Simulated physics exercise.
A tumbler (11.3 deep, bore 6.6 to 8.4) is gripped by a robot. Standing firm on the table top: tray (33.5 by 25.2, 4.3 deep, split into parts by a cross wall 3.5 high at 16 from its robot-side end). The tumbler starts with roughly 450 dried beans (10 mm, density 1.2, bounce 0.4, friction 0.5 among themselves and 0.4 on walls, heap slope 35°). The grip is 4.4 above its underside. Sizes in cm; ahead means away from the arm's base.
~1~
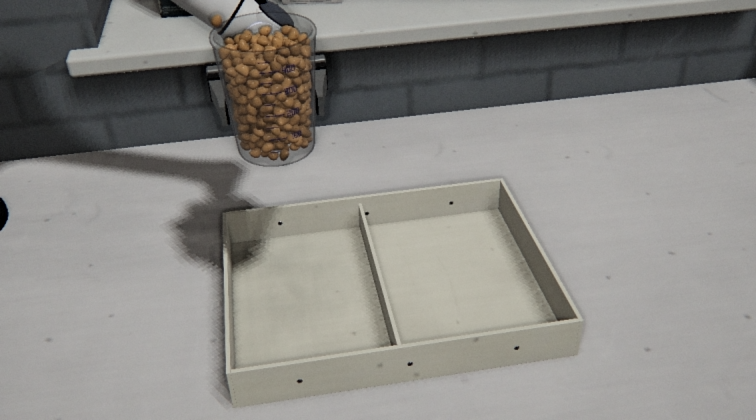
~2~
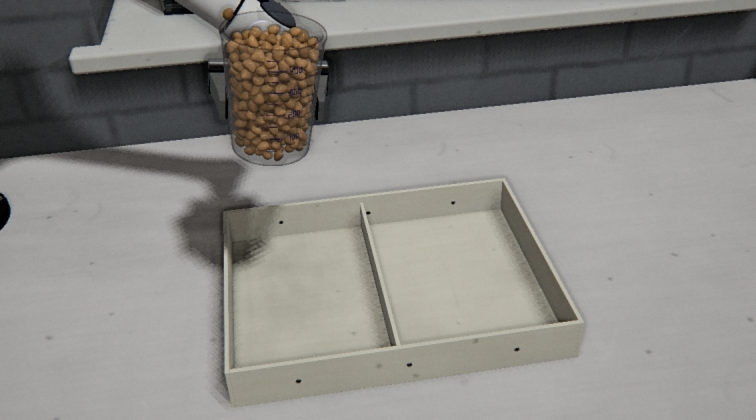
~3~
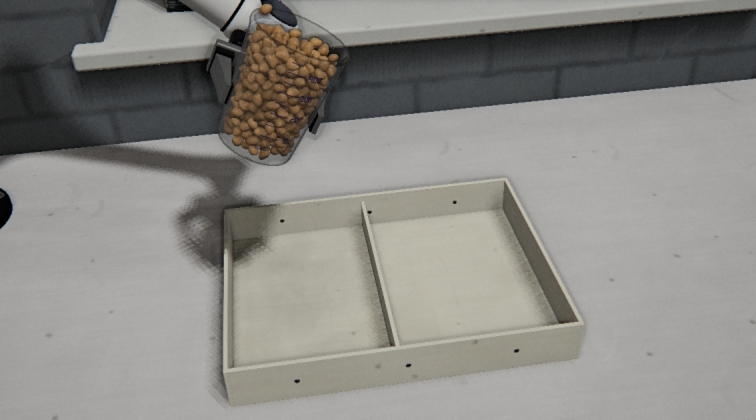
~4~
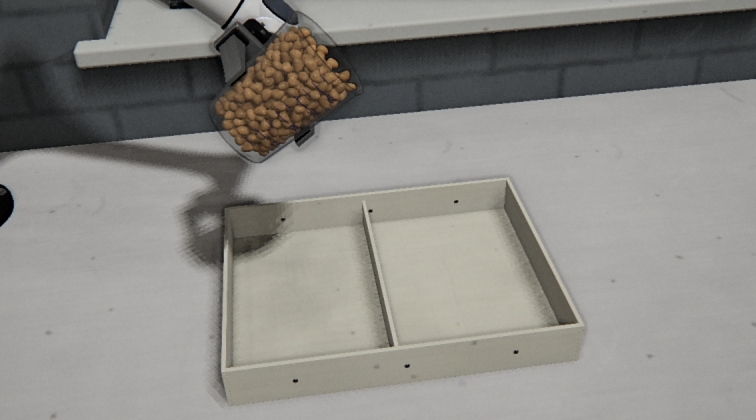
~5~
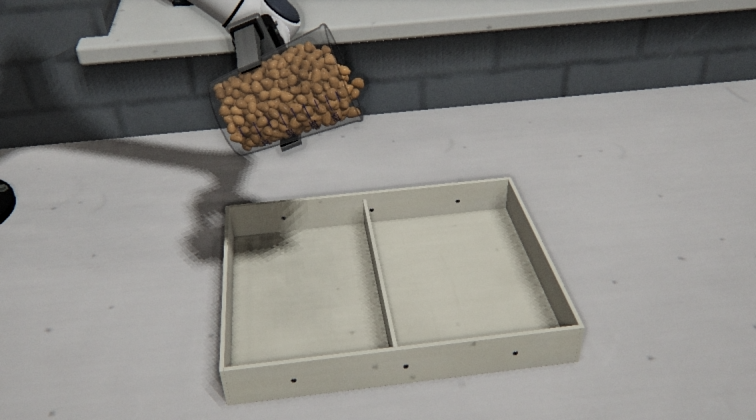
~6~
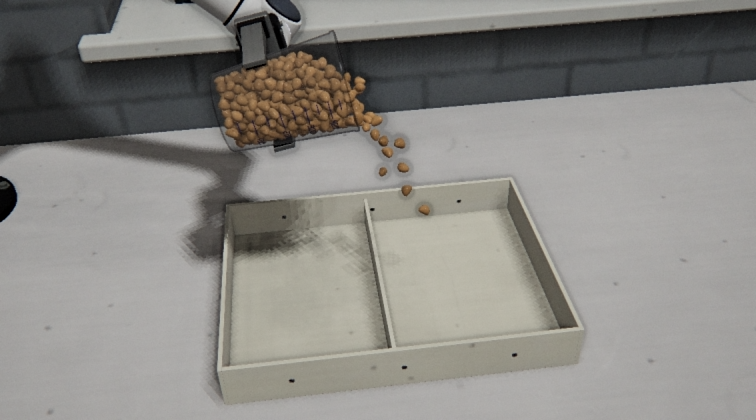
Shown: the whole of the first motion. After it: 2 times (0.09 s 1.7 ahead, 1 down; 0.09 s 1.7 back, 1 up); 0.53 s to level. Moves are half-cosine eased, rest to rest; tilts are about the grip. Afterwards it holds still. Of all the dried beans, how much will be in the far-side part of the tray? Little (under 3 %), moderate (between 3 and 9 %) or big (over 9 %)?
A big share, over 9 %, ends in the far-side part of the tray.
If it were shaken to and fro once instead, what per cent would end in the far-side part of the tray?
It would be near 20 per cent.
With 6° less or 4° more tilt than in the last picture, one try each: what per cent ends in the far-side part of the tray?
Some 20 and 30 per cent.
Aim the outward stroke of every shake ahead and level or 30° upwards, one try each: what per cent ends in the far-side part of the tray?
Some 35 and 45 per cent.
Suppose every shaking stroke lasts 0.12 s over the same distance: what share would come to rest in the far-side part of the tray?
It would be near 20 per cent.
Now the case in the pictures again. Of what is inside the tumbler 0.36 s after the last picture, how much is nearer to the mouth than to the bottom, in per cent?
About 50 per cent.
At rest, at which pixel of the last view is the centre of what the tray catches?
Near (446, 280).
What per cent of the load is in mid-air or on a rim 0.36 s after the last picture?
About 6 per cent.
Then, 0.36 s after the last picture, tilted 79° forward, highest piece 27 above the table; 360 in the tumbler, 66 in the far-side part, 1 in the robot-side part, 27 in flight or on a rim.
Then, 0.71 s after the last picture, tilted 20° forward, highest piece 30 above the table; 335 in the tumbler, 113 in the far-side part, 3 in the robot-side part, 3 in flight or on a rim.
Then, 1.09 s after the last picture, level, highest piece 30 above the table; 334 in the tumbler, 116 in the far-side part, 4 in the robot-side part.
Then, 2.14 s after the last picture, level, highest piece 30 above the table; 334 in the tumbler, 116 in the far-side part, 4 in the robot-side part.
Final count, 334 in the tumbler, 116 in the far-side part, 4 in the robot-side part. That is 26 % in the far-side part of the tray.
